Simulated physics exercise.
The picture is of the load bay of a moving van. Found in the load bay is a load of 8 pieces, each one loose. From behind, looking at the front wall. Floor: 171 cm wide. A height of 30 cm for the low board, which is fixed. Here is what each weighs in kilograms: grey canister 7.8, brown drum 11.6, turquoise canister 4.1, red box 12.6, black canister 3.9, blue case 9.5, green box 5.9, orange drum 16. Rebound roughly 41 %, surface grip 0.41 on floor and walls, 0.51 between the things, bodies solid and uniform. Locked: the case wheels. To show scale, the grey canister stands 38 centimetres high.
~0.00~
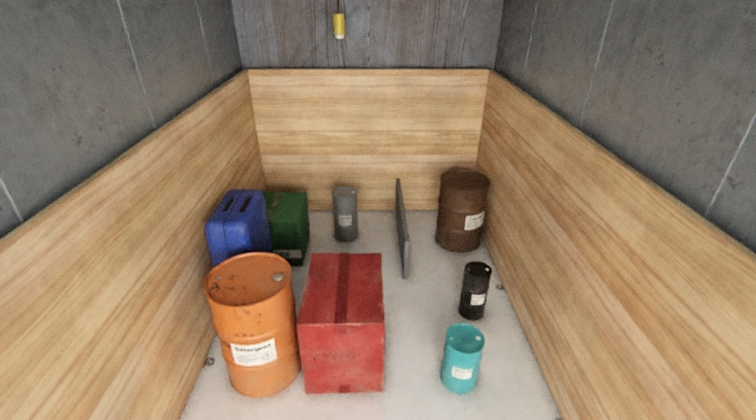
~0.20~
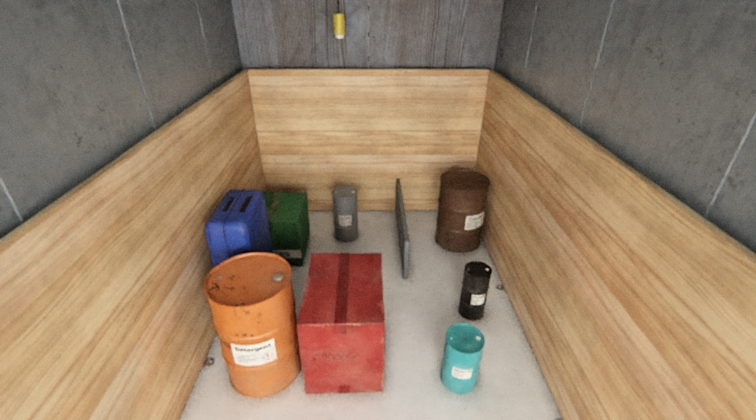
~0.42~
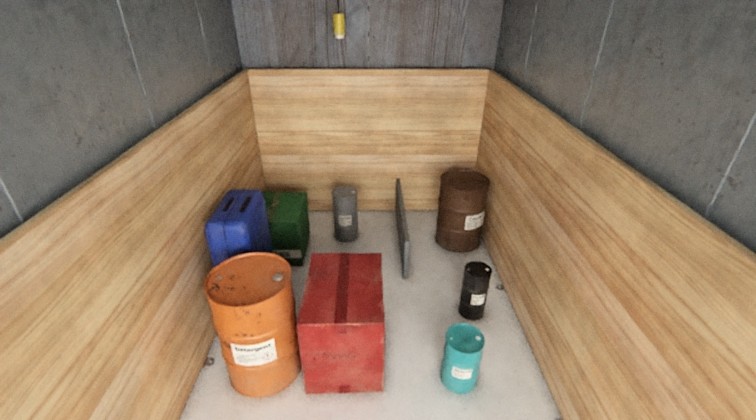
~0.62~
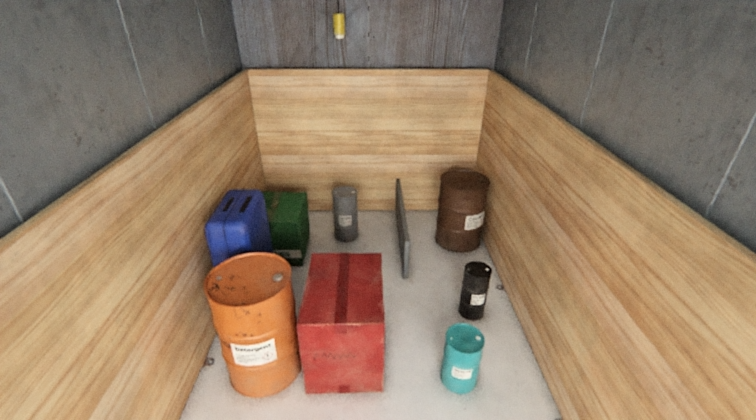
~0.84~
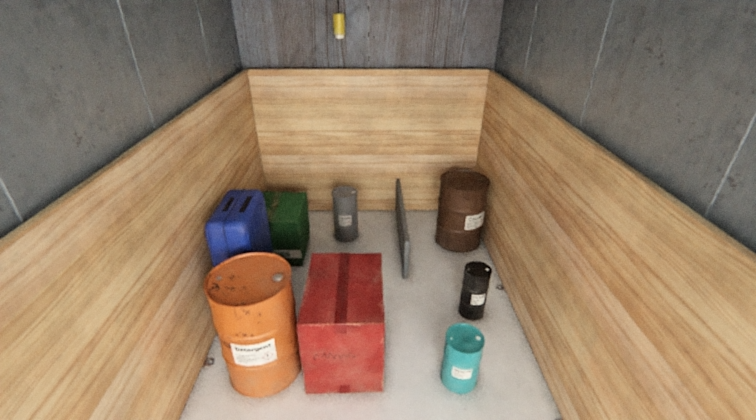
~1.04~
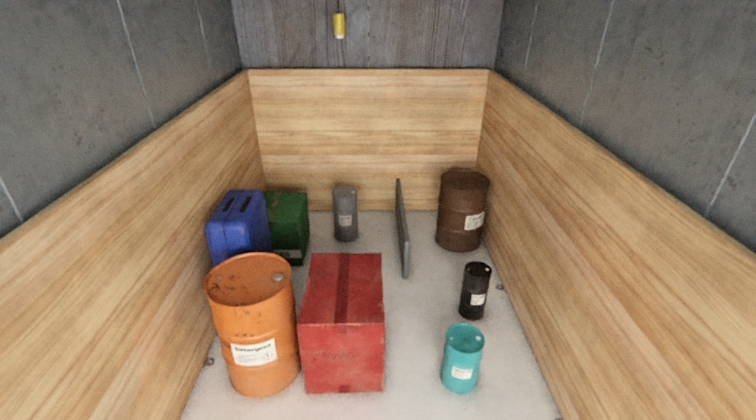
A red box, an orange drum, a brown drum, blue and green containers, three small canisters and a thin upright board stood in a wood-lined load bay, and nothing visibly moved the whole time.
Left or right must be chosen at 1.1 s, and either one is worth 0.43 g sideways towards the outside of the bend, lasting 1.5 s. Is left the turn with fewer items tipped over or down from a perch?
Go right.
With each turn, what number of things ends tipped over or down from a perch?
A left turn gives 1, a right turn gives 0.
Turning left. Around 1.84 s, push 0.43 g right; grey canister shifted 3 cm near (350, 214); brown drum shifted 2 cm near (464, 211); blue case at 34° to upright.
Around 2.34 s, push 0.43 g right; grey canister shifted 11 cm near (360, 214); brown drum shifted 2 cm near (464, 211); blue case at 69° to upright.
Around 2.54 s, push 0.10 g right; grey canister shifted 14 cm near (364, 214); brown drum shifted 2 cm near (464, 211); blue case on its side.
Finally (3.2 s), on their side or leaning hard in the load bay, blue case; not toppled but over 15 cm from the start, turquoise canister and red box; the other 5 still in place (within 15 cm). Final places as that camera would see them, grey canister near (364, 214), brown drum near (464, 211).
Turning right instead, nothing is lost, 0 of 8 in all.
